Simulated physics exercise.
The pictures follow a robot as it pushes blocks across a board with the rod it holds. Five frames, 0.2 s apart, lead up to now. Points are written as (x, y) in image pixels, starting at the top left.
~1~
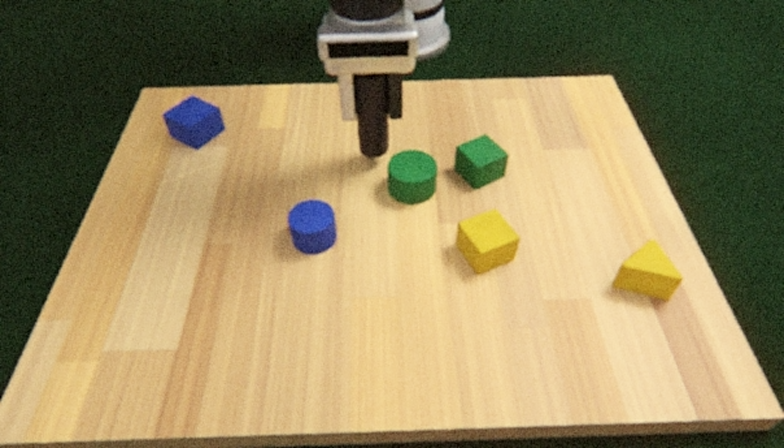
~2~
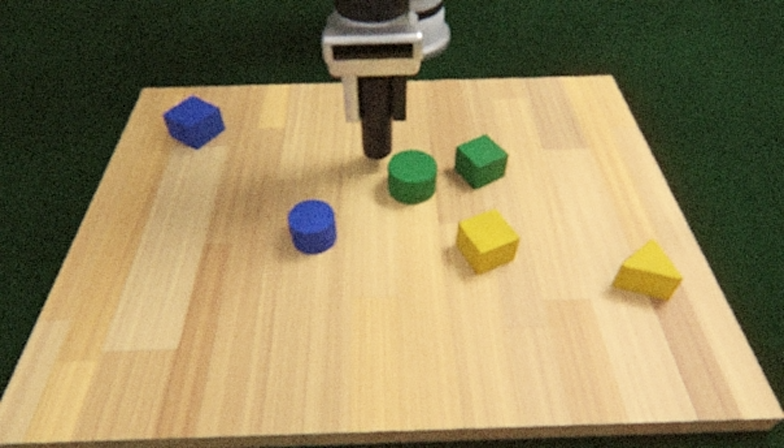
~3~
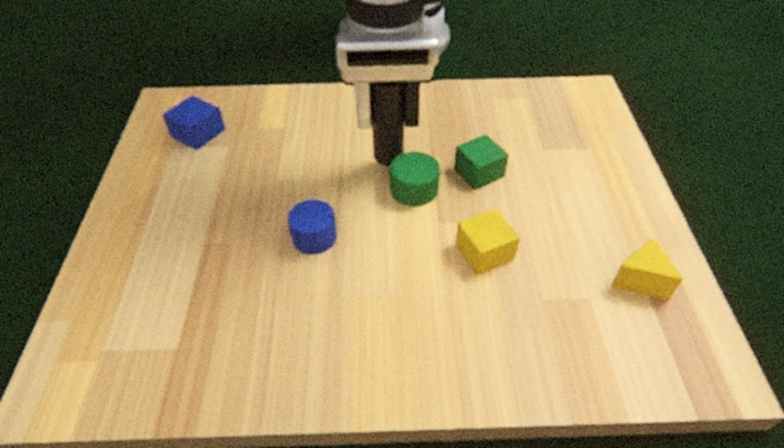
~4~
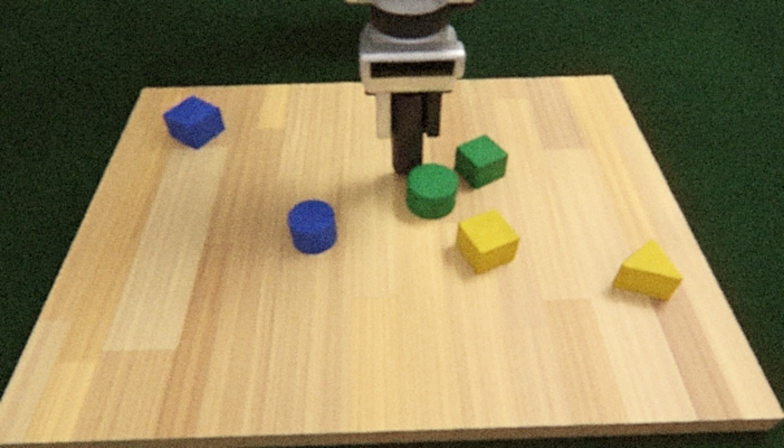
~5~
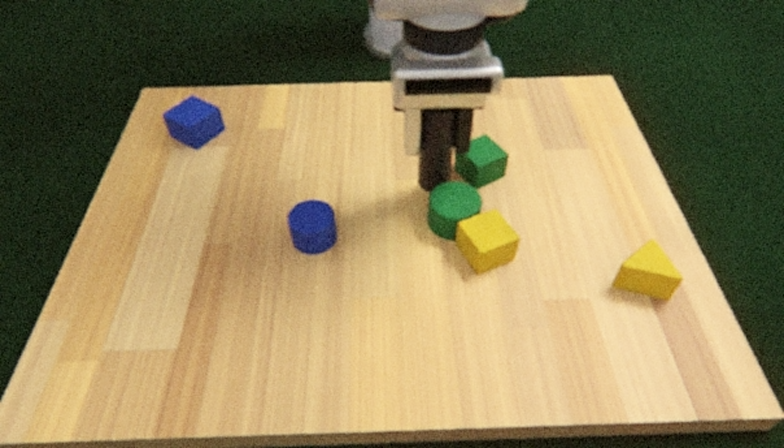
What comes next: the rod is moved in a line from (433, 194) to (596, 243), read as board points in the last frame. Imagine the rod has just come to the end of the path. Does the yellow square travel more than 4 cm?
I expect not.
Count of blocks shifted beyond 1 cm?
Answer: Two blocks.
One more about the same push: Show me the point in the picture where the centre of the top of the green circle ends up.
It sits at (480, 218).
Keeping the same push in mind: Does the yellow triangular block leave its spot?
That would be a no.
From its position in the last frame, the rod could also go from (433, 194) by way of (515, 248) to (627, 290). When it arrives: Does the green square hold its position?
Yes, that is what happens.
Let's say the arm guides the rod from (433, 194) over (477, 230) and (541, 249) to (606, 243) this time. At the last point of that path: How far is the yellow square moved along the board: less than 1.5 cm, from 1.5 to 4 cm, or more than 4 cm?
Range: Over 4 cm.
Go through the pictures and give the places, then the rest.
Rod's lower end at (374, 150); green circle at (413, 165); green square at (482, 149); yellow square at (489, 229); yellow triangular block at (653, 260), in the first picture.
Rod at (378, 151); blocks still, in the second picture.
Rod at (389, 157); green circle at (415, 167), in the third picture.
Rod at (407, 167); green circle at (432, 179), in the fourth picture.
Rod at (434, 183); green circle at (456, 199); green square at (482, 149); yellow square at (489, 229); yellow triangular block at (653, 260), in the fifth picture.
On the path given first. One third of the way, rod at (487, 198); green circle at (480, 218); yellow square at (506, 254).
Two thirds of the way, rod at (542, 215); green circle at (480, 218); yellow square at (507, 254).
At the end, rod at (601, 232); green circle at (480, 218); green square still; yellow square at (507, 254); yellow triangular block still.
